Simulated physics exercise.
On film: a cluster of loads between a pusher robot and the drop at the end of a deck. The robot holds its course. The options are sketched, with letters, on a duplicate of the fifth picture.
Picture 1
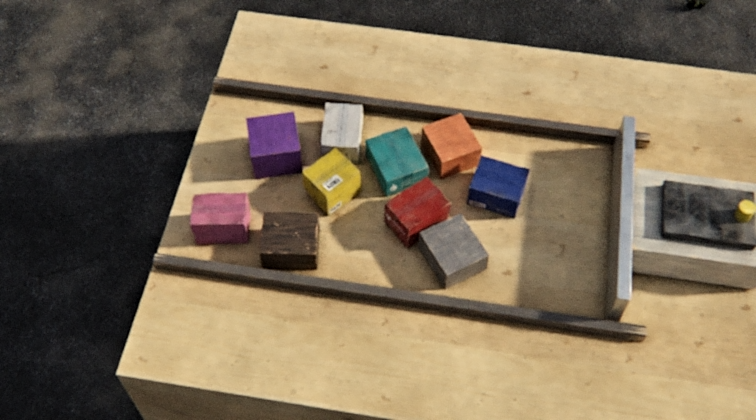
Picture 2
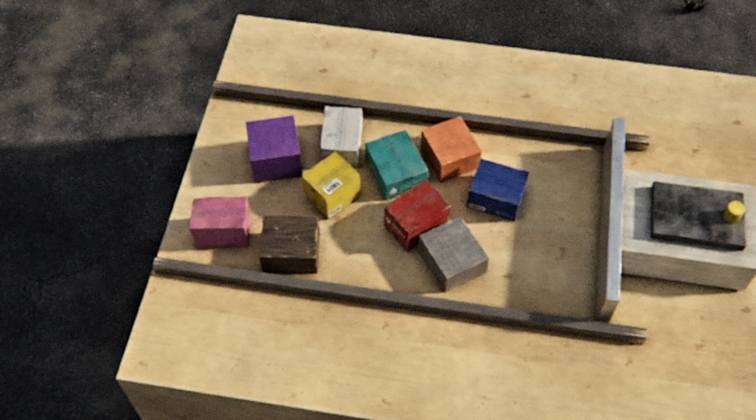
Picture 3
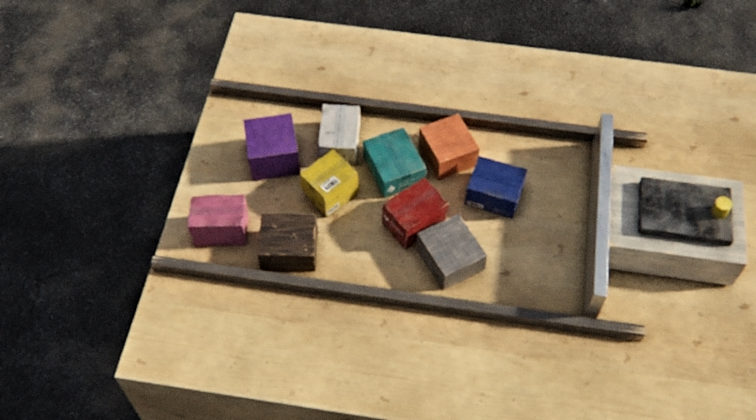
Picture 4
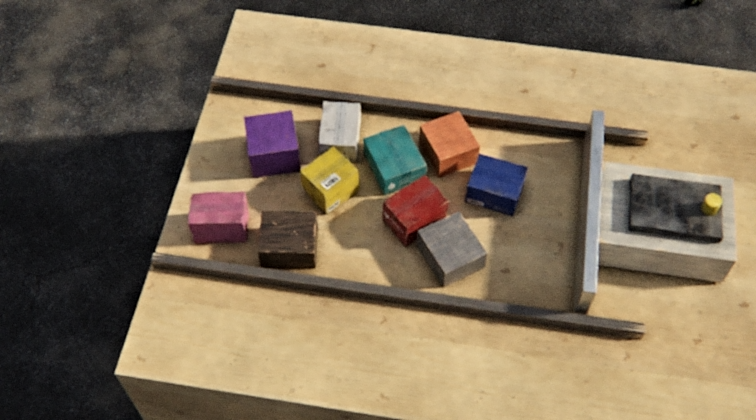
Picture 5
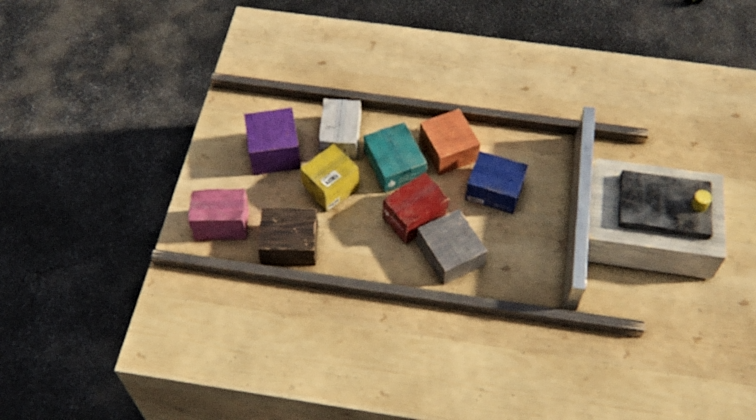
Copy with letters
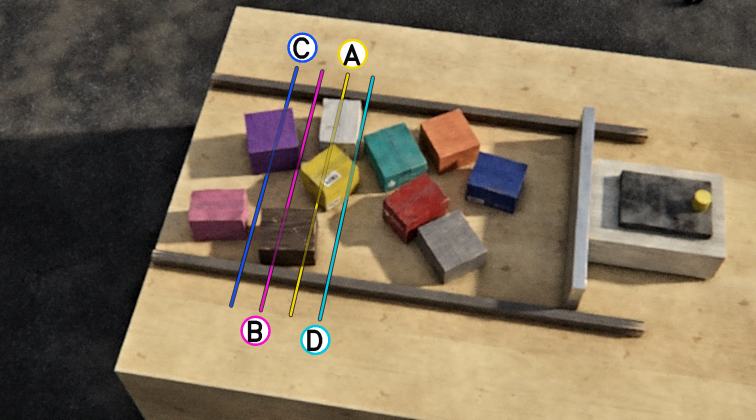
On a wooden deck between two dark rails, a pusher robot with a wide upright plate slides slowly left toward a cluster of coloured boxes, which stay in place as the gap to the nearest blue box narrows.
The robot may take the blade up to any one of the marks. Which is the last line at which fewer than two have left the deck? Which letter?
Line A.
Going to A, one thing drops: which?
The pink box.
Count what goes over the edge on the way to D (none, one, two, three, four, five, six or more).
By then, none.
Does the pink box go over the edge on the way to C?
Yes.
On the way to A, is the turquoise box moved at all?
Yes.
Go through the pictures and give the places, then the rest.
In the first picture, grey crate (453, 251); black crate (290, 241); white parcel (342, 134).
In the second picture, robot (691, 213); red box (417, 216).
In the third picture, robot (678, 209); orange crate (448, 147).
In the fourth picture, robot (668, 206); yellow parcel (330, 181).
In the fifth picture, robot (659, 202); blue box (497, 182); grey crate (451, 247); black crate (289, 237).
On the marked copy, A at (322, 185); B at (294, 181); C at (267, 177); D at (349, 189).
With A. Early on, robot (562, 189); grey crate (437, 246); red box (408, 210).
Further on, robot (467, 176); purple crate (250, 142); white parcel (295, 112).
At the end, robot (395, 166); pink box over the edge; purple crate (200, 139); one fallen.
As for the rest, B drops two; C drops four; D is within the limit but short.
